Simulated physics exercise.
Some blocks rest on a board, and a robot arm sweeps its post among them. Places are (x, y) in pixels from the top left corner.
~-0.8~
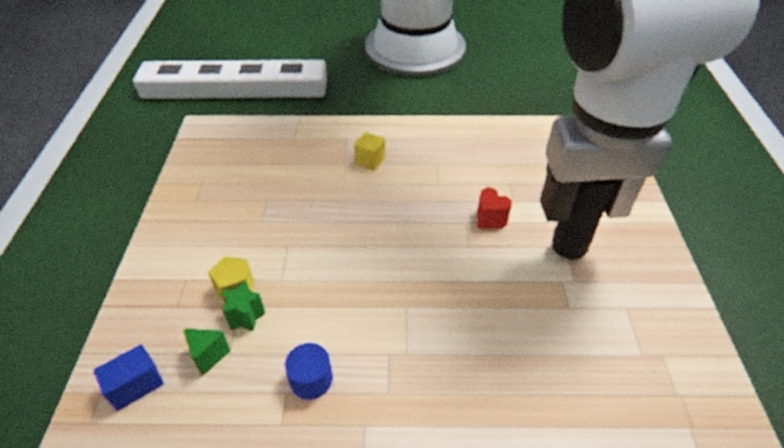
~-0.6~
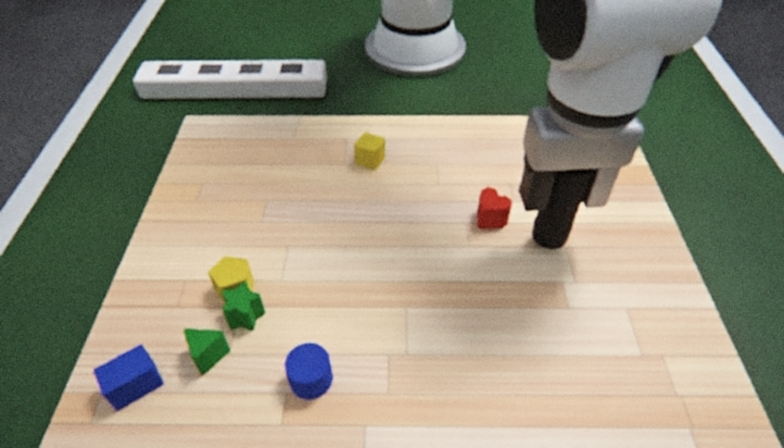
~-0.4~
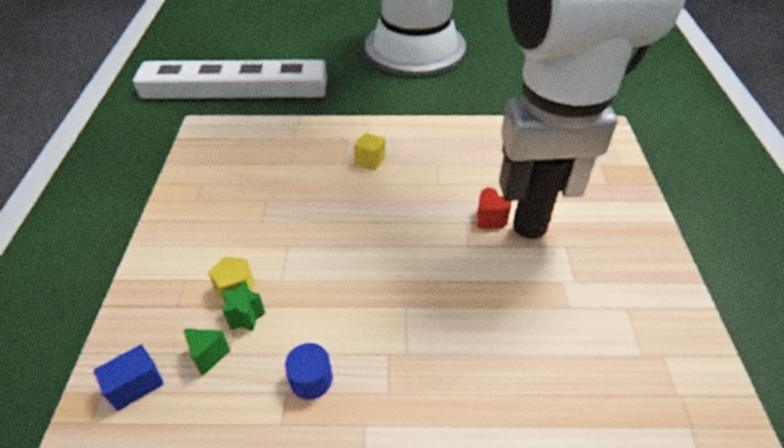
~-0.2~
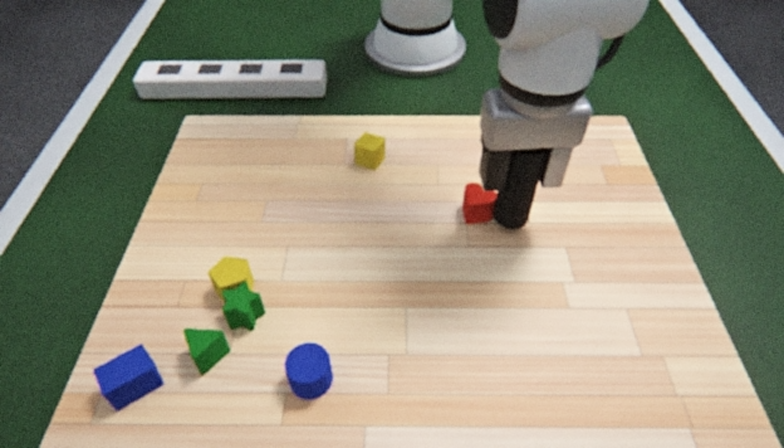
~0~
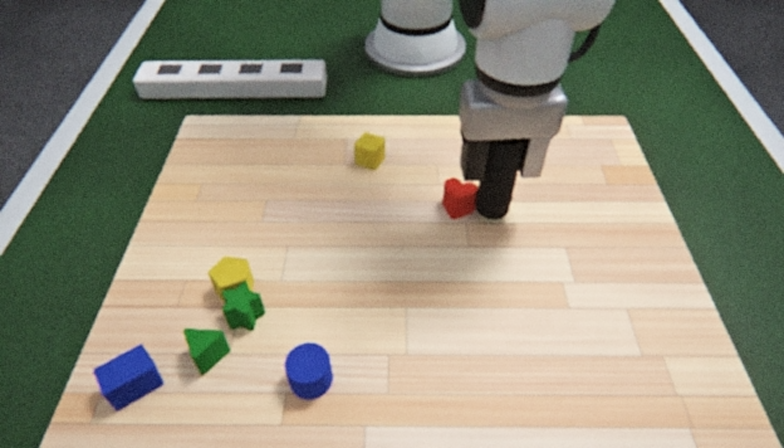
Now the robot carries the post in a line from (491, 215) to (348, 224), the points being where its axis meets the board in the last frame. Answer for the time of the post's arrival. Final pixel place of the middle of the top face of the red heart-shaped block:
For the centre of its top, I'd go with (406, 177).
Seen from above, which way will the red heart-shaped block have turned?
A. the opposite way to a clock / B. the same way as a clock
B.
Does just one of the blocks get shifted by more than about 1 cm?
Yes.
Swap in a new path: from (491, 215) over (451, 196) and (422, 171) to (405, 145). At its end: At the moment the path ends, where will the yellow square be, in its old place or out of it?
It's unmoved.
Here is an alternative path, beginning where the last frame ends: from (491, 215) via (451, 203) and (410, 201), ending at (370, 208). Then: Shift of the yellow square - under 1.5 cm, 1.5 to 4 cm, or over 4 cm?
I reckon it covers less than 1.5 cm.
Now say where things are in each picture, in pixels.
Lower end of the post at (569, 247), tops of blocks, red heart-shaped block at (494, 199), in the first picture.
Post at (549, 237), blocks as before, in the second picture.
Post at (530, 227), blocks as before, in the third picture.
Post at (511, 217), red heart-shaped block at (479, 194), in the fourth picture.
Post at (492, 208), red heart-shaped block at (460, 188), in the fifth picture.
The first path, step by step. One third of the way, post at (444, 211); red heart-shaped block at (420, 181), turned 55° clockwise.
Two thirds of the way, post at (395, 214); red heart-shaped block at (406, 177), turned 115° clockwise.
At the end, post at (348, 217); red heart-shaped block at (406, 177), turned 115° clockwise.
